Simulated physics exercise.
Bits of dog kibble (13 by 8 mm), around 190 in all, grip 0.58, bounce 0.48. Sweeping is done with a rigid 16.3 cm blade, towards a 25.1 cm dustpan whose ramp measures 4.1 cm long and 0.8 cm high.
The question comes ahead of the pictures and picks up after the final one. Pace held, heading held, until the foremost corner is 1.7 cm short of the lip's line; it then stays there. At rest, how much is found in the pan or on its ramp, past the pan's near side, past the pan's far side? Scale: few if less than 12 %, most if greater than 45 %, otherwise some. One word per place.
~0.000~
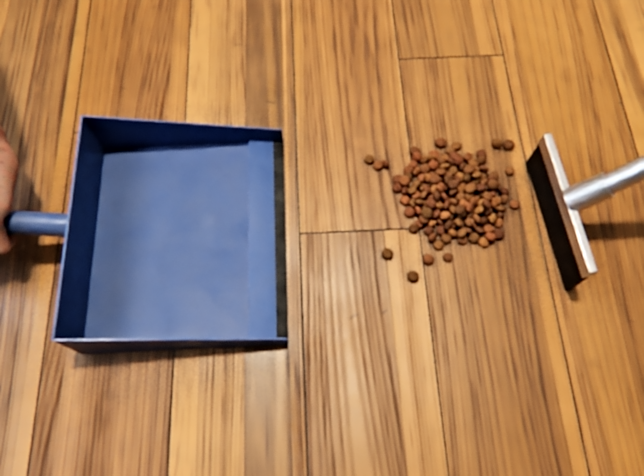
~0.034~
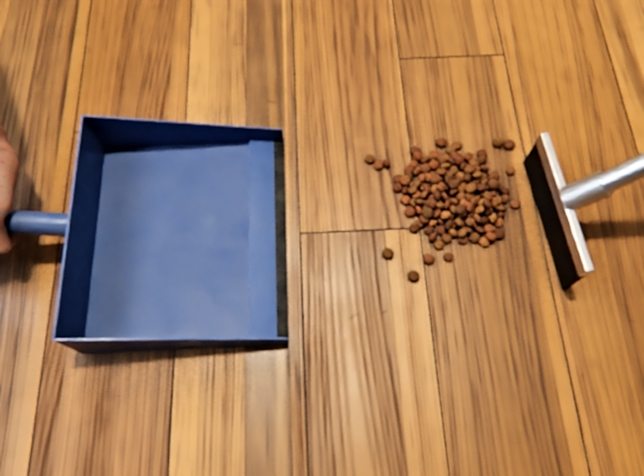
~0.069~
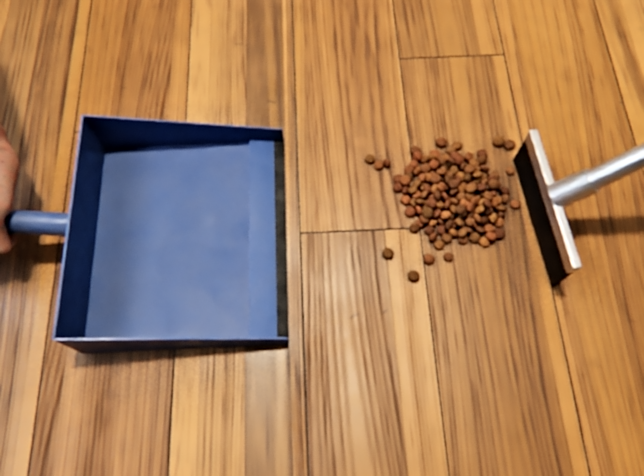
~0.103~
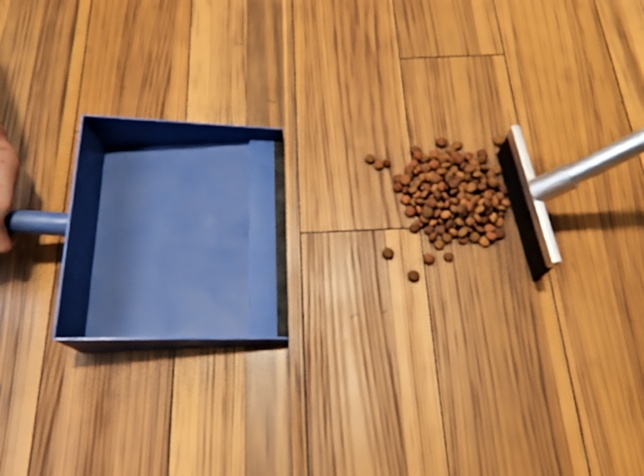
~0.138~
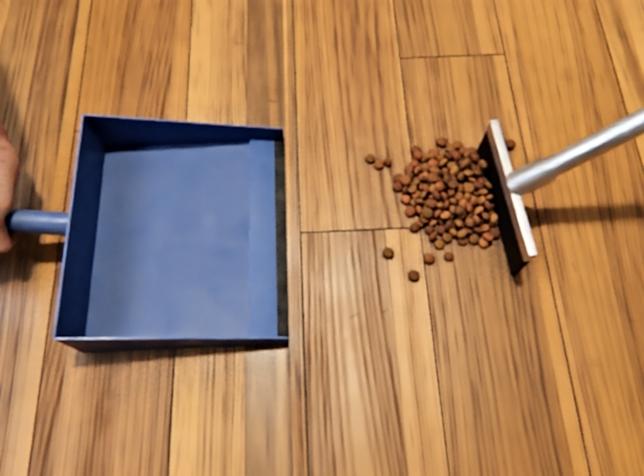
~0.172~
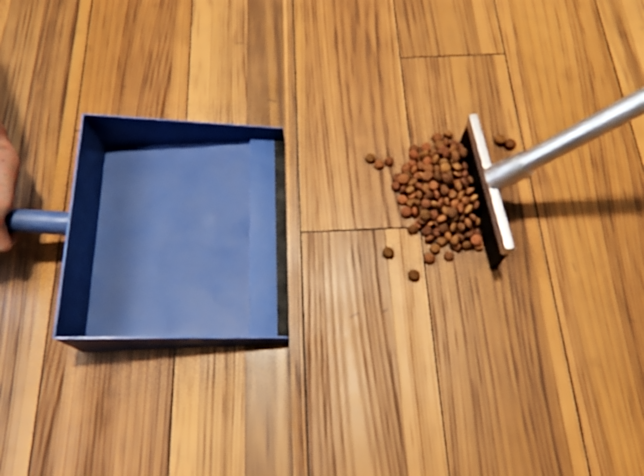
Pan - some; near side - few; far side - some.
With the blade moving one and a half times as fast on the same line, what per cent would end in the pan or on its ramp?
I'd put it at roughly 40 per cent.
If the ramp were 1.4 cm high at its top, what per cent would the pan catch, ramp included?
Close to 25 per cent then.
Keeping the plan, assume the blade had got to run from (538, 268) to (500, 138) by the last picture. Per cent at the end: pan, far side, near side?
Split: Pan = 45, far = 5, near = 0.
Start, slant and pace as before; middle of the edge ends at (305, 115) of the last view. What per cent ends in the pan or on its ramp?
That comes to near 10 percent.
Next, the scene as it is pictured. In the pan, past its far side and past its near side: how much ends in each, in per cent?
The pan ends at 35 per cent, the near side at 0 per cent and the far side at 20 per cent.
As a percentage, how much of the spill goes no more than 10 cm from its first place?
Roughly 10 in a hundred.
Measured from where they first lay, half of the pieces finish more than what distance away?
Around 22 centimetres.
Then, at 0.33 s, middle of the blade 12 cm from the lip; 0 % over the lip, far side 10 %, near side 0 %.
Then, at 0.44 s, middle of the blade 5 cm from the lip; 0 % over the lip, far side 20 %, near side 0 %.
After 0.68 s, middle of the blade 2 cm from the lip; 35 % over the lip, far side 20 %, near side 0 %.
In the end, at 1.1 s, pan 35 %, near side 0 %, far side 20 %, in front of the lip or behind the blade 45 %.
